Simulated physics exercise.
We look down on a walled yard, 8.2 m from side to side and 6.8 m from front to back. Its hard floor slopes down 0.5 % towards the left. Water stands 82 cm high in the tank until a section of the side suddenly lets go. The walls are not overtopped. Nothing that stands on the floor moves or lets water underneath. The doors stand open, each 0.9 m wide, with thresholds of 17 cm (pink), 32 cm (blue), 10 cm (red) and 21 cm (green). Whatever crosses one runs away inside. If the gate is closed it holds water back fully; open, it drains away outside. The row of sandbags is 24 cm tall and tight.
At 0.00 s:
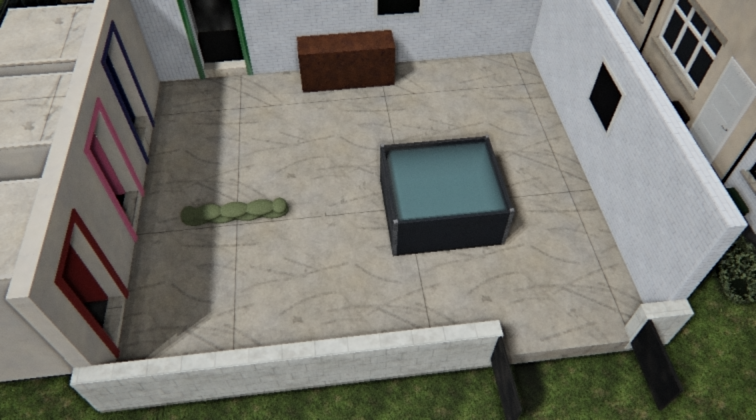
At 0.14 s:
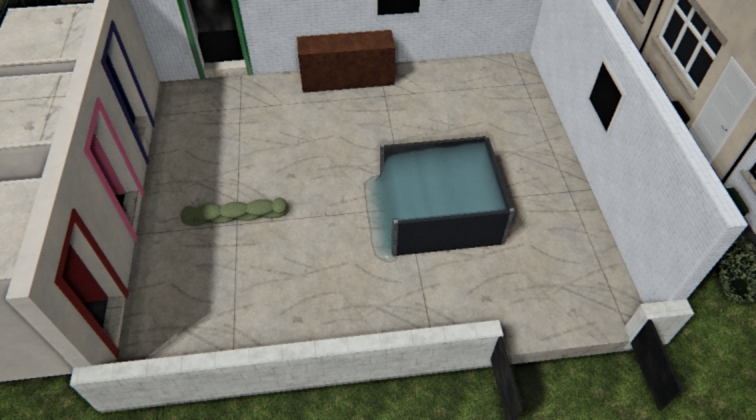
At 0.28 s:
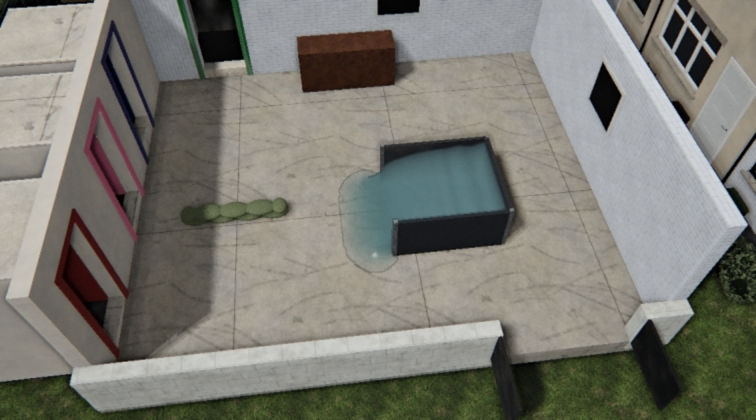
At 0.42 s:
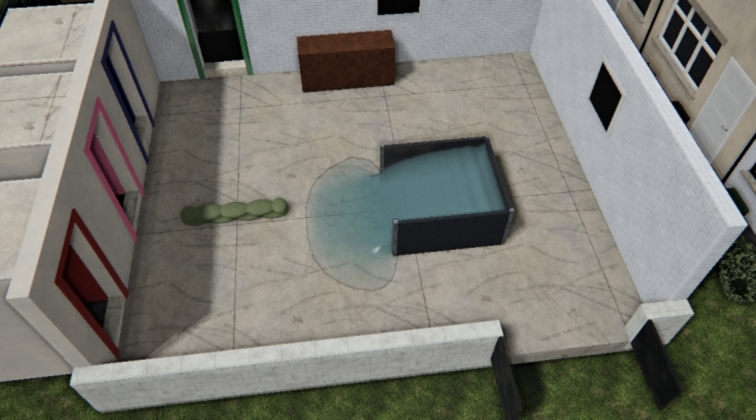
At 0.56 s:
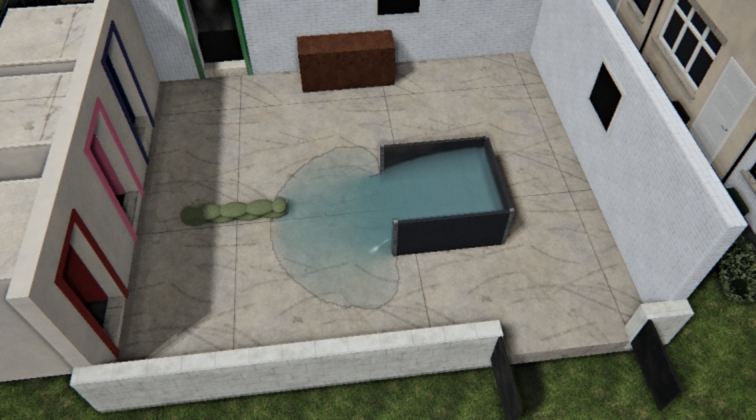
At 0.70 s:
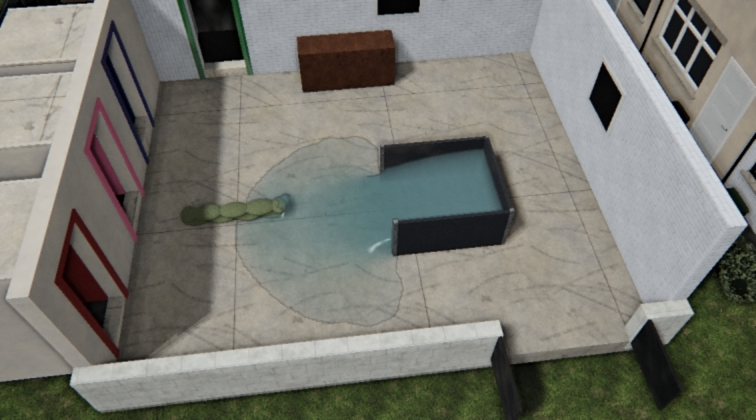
Water poured out of the left side of a dark square tank in a walled yard, spreading across the stone floor in a widening rounded pool until it reached around the near end of a low green hedge.
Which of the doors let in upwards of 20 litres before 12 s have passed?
Within that time: At the pink door it does not reach the limit; at the blue door it stays under the limit; at the red door it exceeds the limit; at the green door it stays under the limit.
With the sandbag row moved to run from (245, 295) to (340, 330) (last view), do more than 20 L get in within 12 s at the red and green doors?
Against that limit: Red above, green not over.
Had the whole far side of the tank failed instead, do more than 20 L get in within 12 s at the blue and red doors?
Against that limit: Blue below, red not over.
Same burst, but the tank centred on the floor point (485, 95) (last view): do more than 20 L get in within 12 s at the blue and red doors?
Then: Blue under, red under.
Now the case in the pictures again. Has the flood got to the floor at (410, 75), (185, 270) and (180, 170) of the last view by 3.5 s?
In that order: Still dry, flooded, wet.
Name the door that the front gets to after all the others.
It is the green one.
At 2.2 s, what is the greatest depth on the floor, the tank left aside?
Up to some 46 cm.
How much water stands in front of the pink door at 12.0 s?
About 7.5 cm.
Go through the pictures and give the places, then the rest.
The first frame shows still water, 82 cm deep, in the tank at (444, 180).
In the second frame, water pours out at (390, 206) and has run 0.9 m, to (393, 259); typically 10 cm deep outside, 82 cm at the tank's back.
In the third frame, water pours out at (390, 207) and has run 1.1 m, to (369, 267); typically 12 cm deep outside, 80 cm at the tank's back.
In the fourth frame, water pours out at (390, 208) and has run 1.5 m, to (345, 279); typically 11 cm deep outside, 72 cm at the tank's back.
In the fifth frame, the front is at (277, 244), 2.0 m from the gap at (390, 209); 5.1 m2 of floor is under water; 70 cm left at the back of the tank.
In the sixth frame, water pours out at (390, 209) and has run 2.6 m, to (242, 248); typically 6 cm deep outside, 67 cm at the tank's back.
After 1.4 s water covers 35 % of the floor and is deepest (35 cm) near (133, 262); pink door 11 cm at the sill, 0 L in, blue door not reached, red door 5 cm at the sill, 0 L in, green door not reached.
After 2.2 s water covers 45 % of the floor and is deepest (46 cm) near (113, 386); pink door 15 cm at the sill, 3 L in, blue door 21 cm at the sill, 0 L in, red door 27 cm at the sill, 37 L in, green door not reached.
After 3.5 s water covers 45 % of the floor and is deepest (28 cm) near (185, 94); pink door 9 cm at the sill, 6 L in, blue door 14 cm at the sill, 0 L in, red door 22 cm at the sill, 147 L in, green door 12 cm at the sill, 0 L in.
After 7.0 s water covers 65 % of the floor and is deepest (16 cm) near (262, 77); pink door 6 cm at the sill, 6 L in, blue door 10 cm at the sill, 0 L in, red door 10 cm at the sill, 187 L in, green door 11 cm at the sill, 0 L in.
After 12.0 s water covers 95 % of the floor and is deepest (8 cm) near (141, 211); pink door 8 cm at the sill, 6 L in, blue door 7 cm at the sill, 0 L in, red door 6 cm at the sill, 187 L in, green door 7 cm at the sill, 0 L in.
